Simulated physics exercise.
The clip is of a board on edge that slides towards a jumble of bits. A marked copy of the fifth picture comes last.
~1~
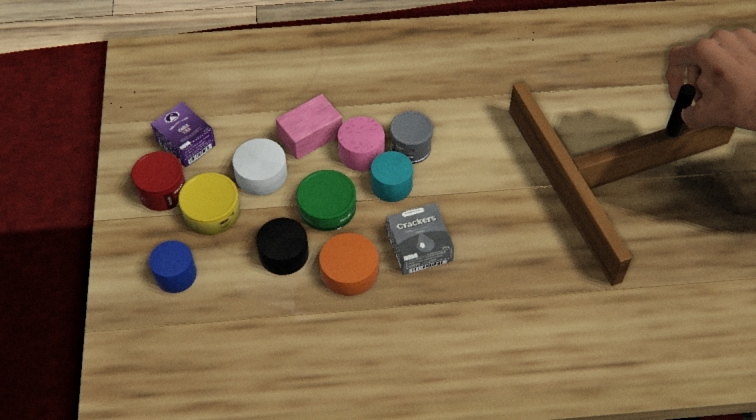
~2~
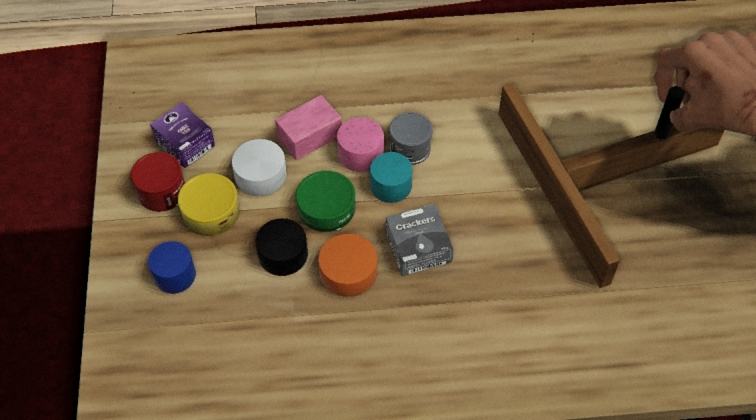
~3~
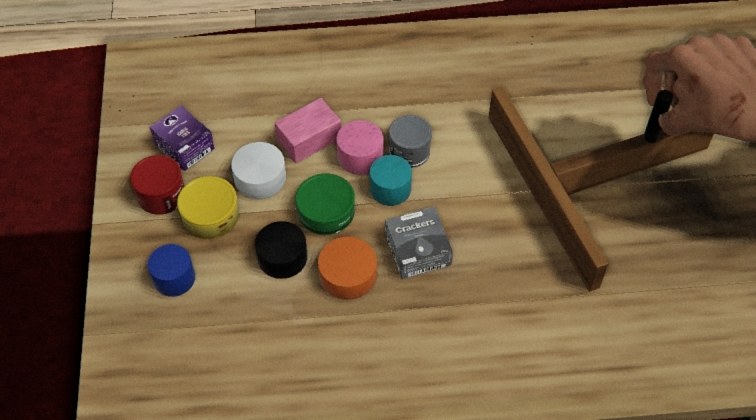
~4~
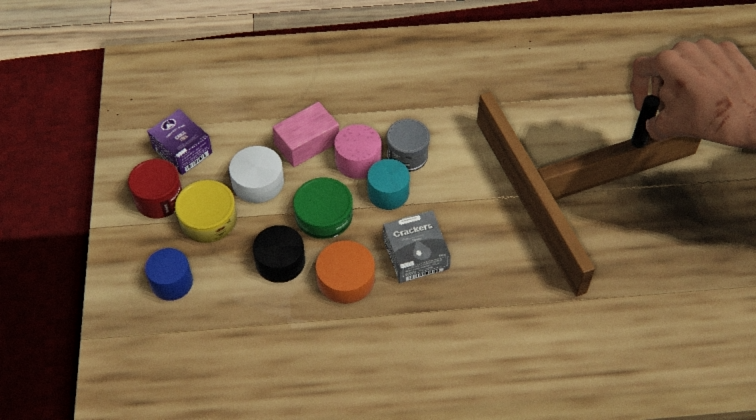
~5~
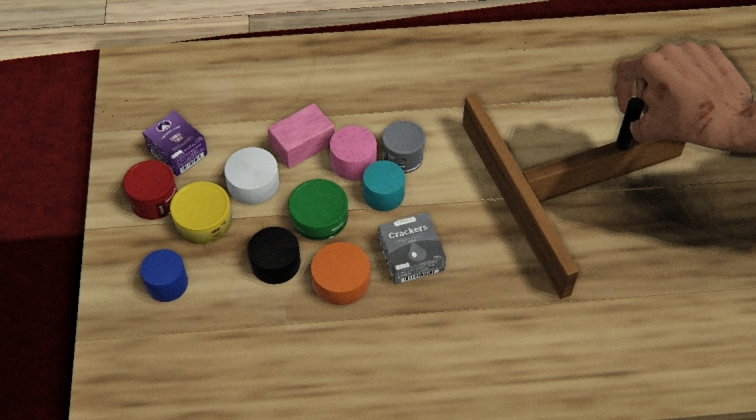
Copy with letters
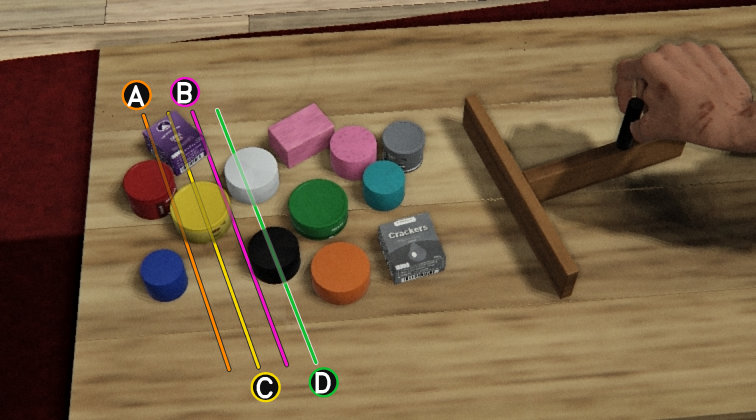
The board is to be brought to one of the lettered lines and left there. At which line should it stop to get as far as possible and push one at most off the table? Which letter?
At C, and not beyond.
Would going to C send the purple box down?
No.
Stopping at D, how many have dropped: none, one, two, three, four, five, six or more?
By then, none.
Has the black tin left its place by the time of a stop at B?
Yes.
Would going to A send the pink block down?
No.
On the marked copy, A at (183, 232); B at (235, 228); C at (209, 230); D at (262, 226).
With C. Early on, board (409, 187); grey packet (394, 252); grey tin (357, 161).
Further on, board (296, 195); red tub (138, 192); blue pot (145, 278).
At the end, board (210, 201); red tub over the edge; yellow jar (86, 244); one fallen.
As for the rest, A drops three; B is within the limit but short; D is within the limit but short.
